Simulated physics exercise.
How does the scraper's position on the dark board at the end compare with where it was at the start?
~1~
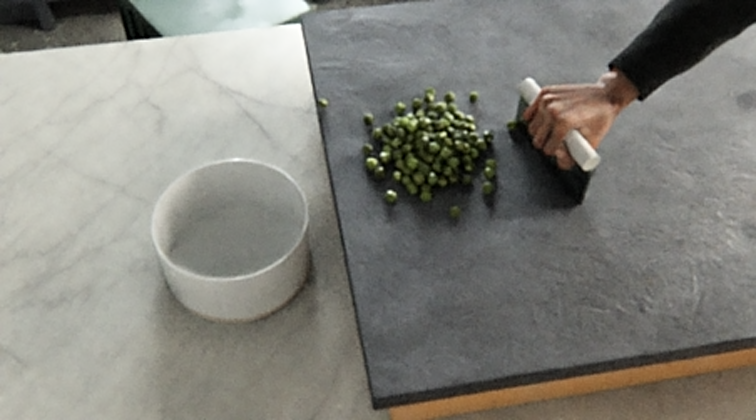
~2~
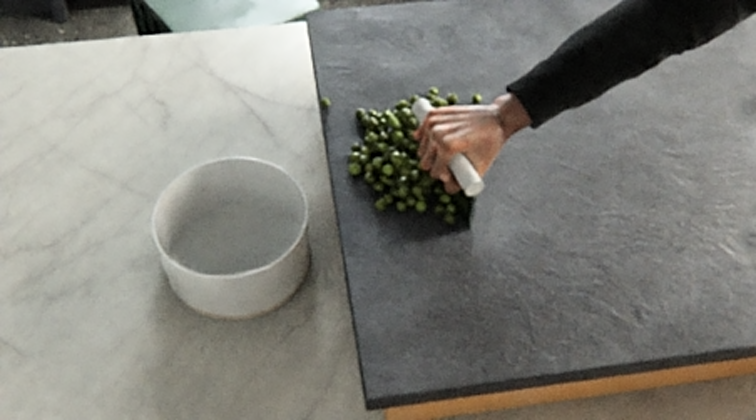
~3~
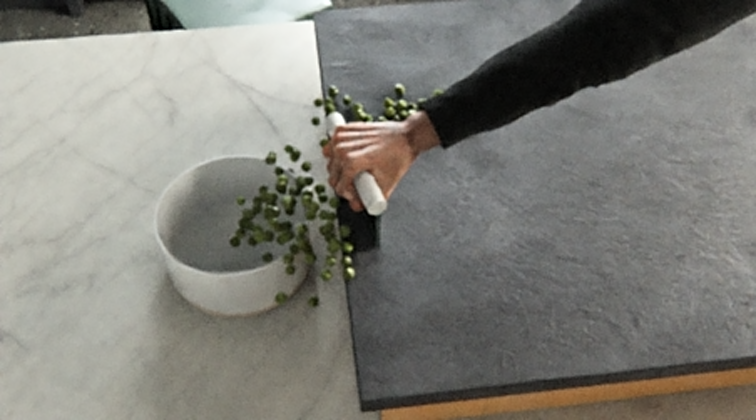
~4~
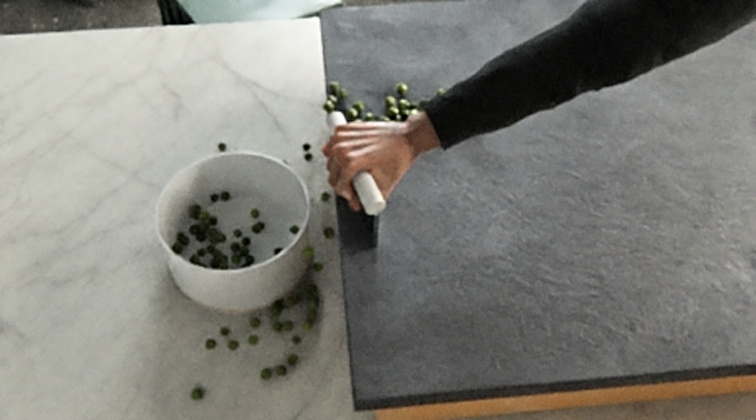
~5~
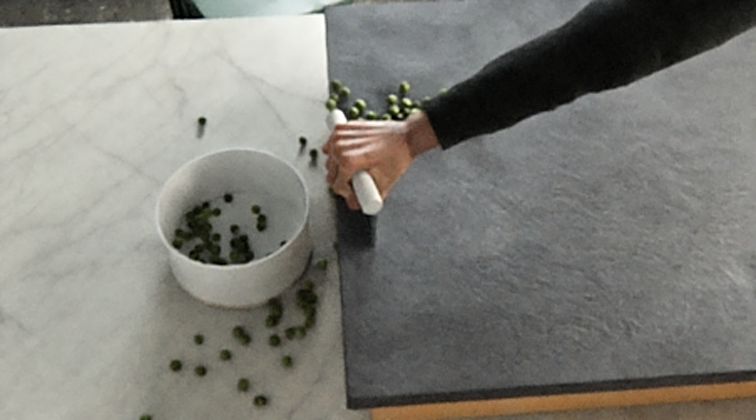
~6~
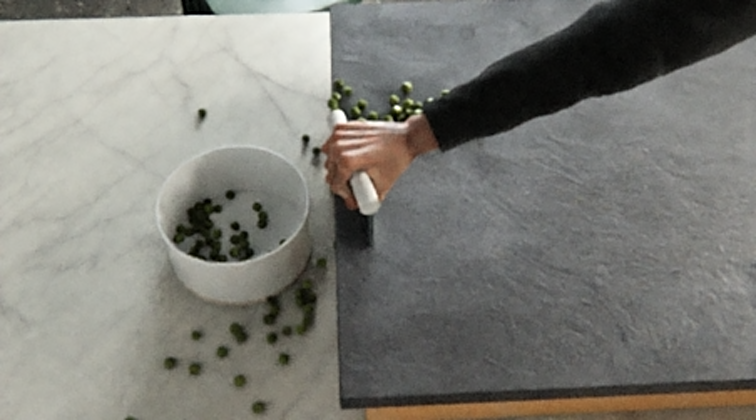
It starts well in on the board, to the right of the olives, and ends farther left and slightly lower in view, at the board's left edge near the white pot.
